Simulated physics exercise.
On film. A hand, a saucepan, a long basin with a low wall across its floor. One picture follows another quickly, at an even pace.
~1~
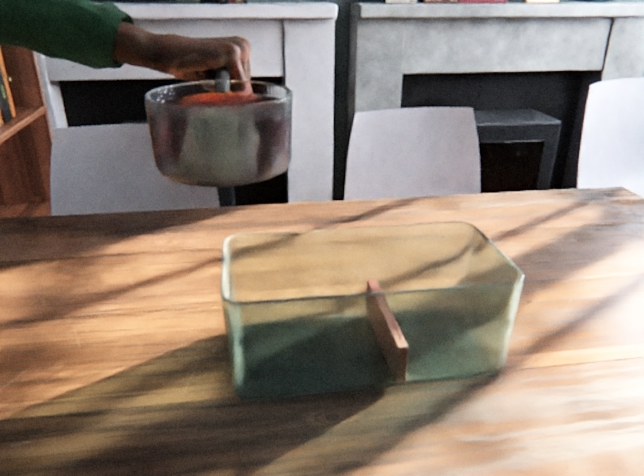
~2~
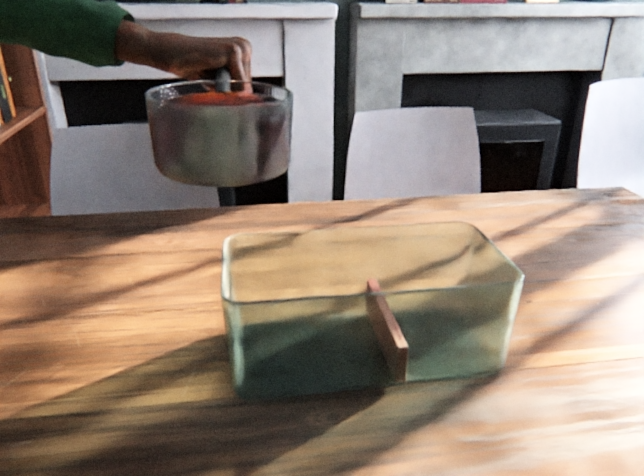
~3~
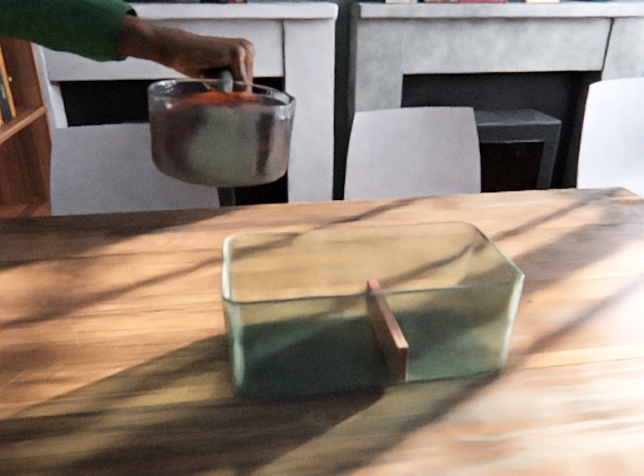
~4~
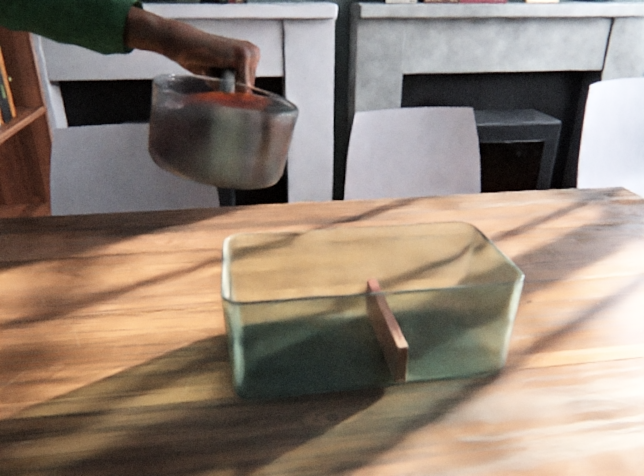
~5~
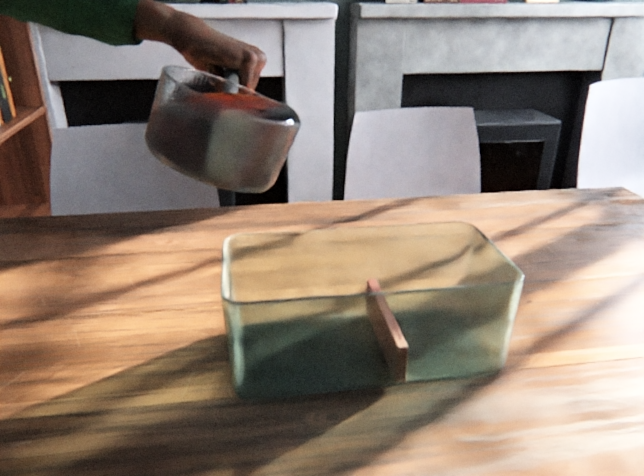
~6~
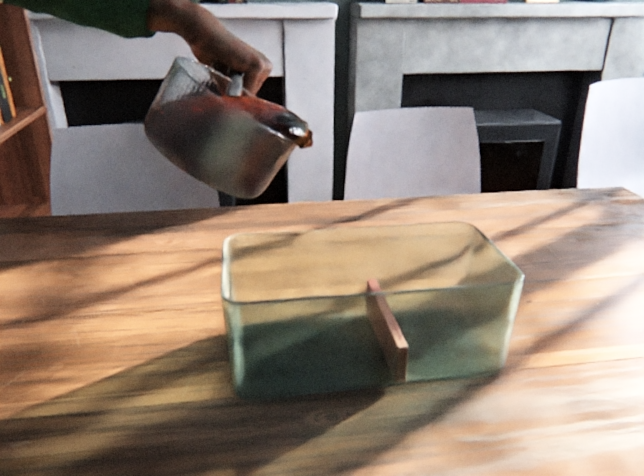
Above a long glass basin on a wooden table, a hand steadily tilts a pot rightward.
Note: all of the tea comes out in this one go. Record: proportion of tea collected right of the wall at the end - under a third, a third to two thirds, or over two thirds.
Proportion recorded: Under a third.
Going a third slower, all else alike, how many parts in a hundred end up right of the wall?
Close to 5 per cent.
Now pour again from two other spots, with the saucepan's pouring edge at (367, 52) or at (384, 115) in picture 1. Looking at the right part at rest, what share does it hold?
First place gives some 70 %, second place some 75 %.
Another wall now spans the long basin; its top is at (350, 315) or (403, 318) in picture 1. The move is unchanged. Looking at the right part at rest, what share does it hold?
Try 1: Some 45 %; try 2: 15 %.
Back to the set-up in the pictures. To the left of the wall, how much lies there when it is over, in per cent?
Close to 90 per cent.
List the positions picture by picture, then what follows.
Tilt 0°; pouring edge (291, 93); surface from (152, 106) to (287, 102); the long basin's rim runs from (224, 268) to (496, 250); the wall's top is at (385, 310), in the first picture.
Tilt 2°; pouring edge (291, 95); surface from (153, 106) to (288, 103), in the second picture.
Tilt 6°; pouring edge (294, 101); surface from (154, 104) to (289, 105), in the third picture.
Tilt 13°; pouring edge (297, 110); surface from (157, 103) to (294, 107), in the fourth picture.
Tilt 23°; pouring edge (299, 123); surface from (156, 105) to (295, 114); 2 per cent is over the edge, in the fifth picture.
Tilt 35°; pouring edge (298, 138); surface from (153, 108) to (292, 124); 6 per cent is over the edge, in the sixth picture.
A moment on, the saucepan is tipped right over and 22 per cent is still to pour, 36 is left of the wall and 0 right of it.
Next, the saucepan is tipped right over and 3 per cent is still to pour, 87 is left of the wall and 2 right of it.
Then the saucepan is tipped right over and 0 per cent is still to pour, 91 is left of the wall and 7 right of it.
Later the saucepan is tipped right over and 0 per cent is still to pour, 91 is left of the wall and 7 right of it.
In the end 91 per cent lies left of the wall, 7 right of it and 2 outside.
